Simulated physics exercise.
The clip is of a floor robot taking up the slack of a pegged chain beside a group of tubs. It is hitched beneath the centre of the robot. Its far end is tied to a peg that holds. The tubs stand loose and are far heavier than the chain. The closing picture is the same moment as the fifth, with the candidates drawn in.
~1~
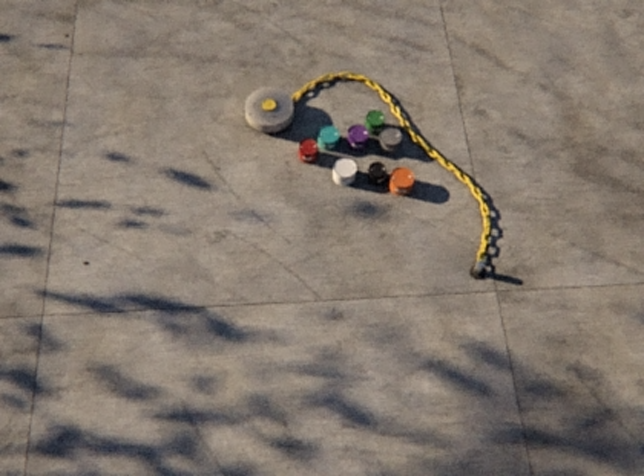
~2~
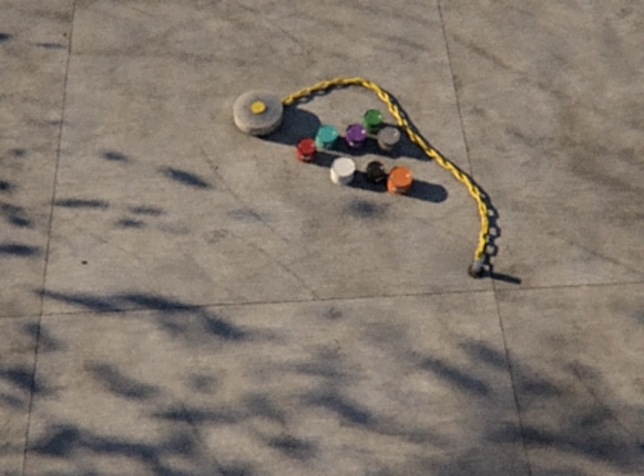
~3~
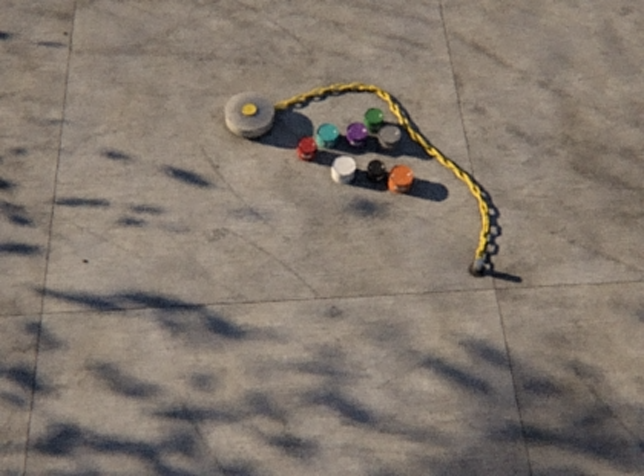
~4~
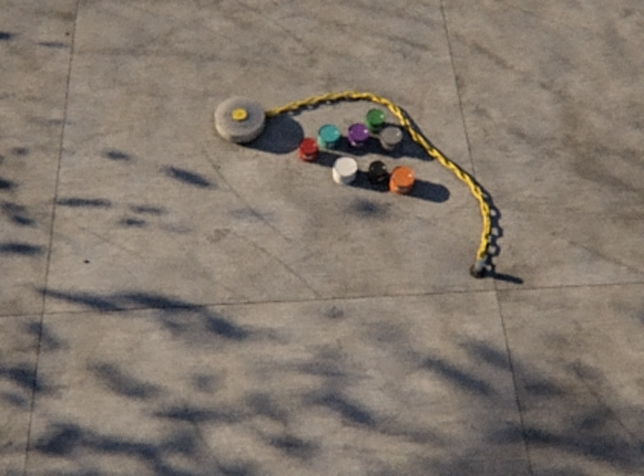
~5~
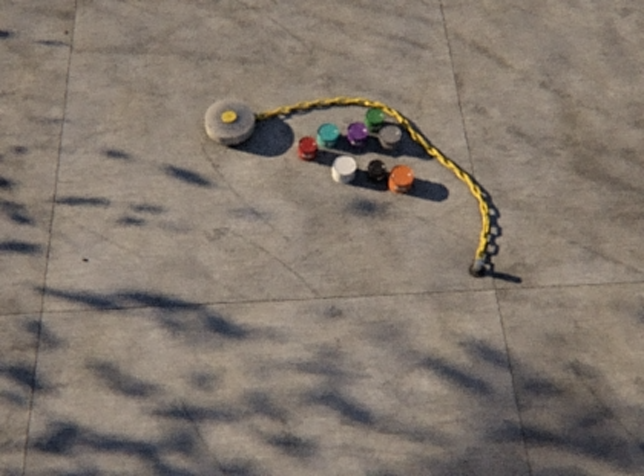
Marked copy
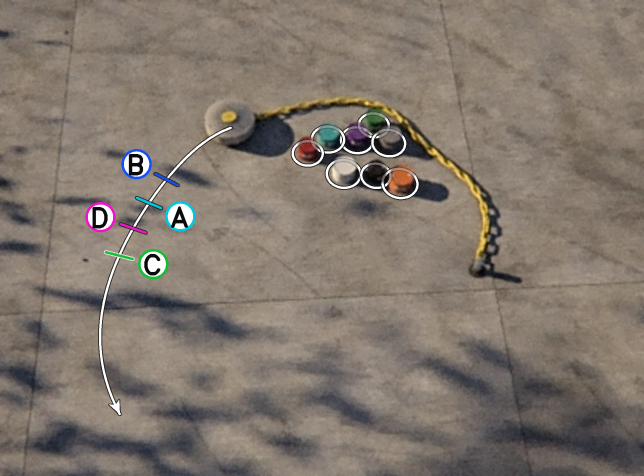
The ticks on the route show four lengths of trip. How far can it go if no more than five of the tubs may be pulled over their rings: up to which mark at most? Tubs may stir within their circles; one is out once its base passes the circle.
Up to mark B.
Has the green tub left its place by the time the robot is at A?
Yes.
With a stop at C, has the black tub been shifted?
By then, yes.
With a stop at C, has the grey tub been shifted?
Yes.
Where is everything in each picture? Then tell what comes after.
The first picture shows red tub (308, 151); orange tub (401, 182); robot (270, 111).
The second picture shows robot (259, 113); purple tub (356, 137).
The third picture shows robot (250, 115); green tub (374, 121).
The fourth picture shows robot (240, 120); black tub (377, 173).
The fifth picture shows robot (230, 122); red tub (308, 149); orange tub (401, 179); peg (478, 266).
On the marked copy, A at (149, 203); B at (167, 179); C at (119, 256); D at (133, 228); the route from (231, 128) via (123, 248) to (120, 414).
With B. Early on, robot (204, 136).
Further on, robot (182, 156); purple tub (353, 139); green tub (371, 132); grey tub (387, 142).
At the end, robot (165, 174); purple tub (346, 142); turquoise tub (325, 143); green tub (366, 146); grey tub (382, 157); four over the rings.
As for the rest, A has eight over the rings; C has eight over the rings; D has eight over the rings.
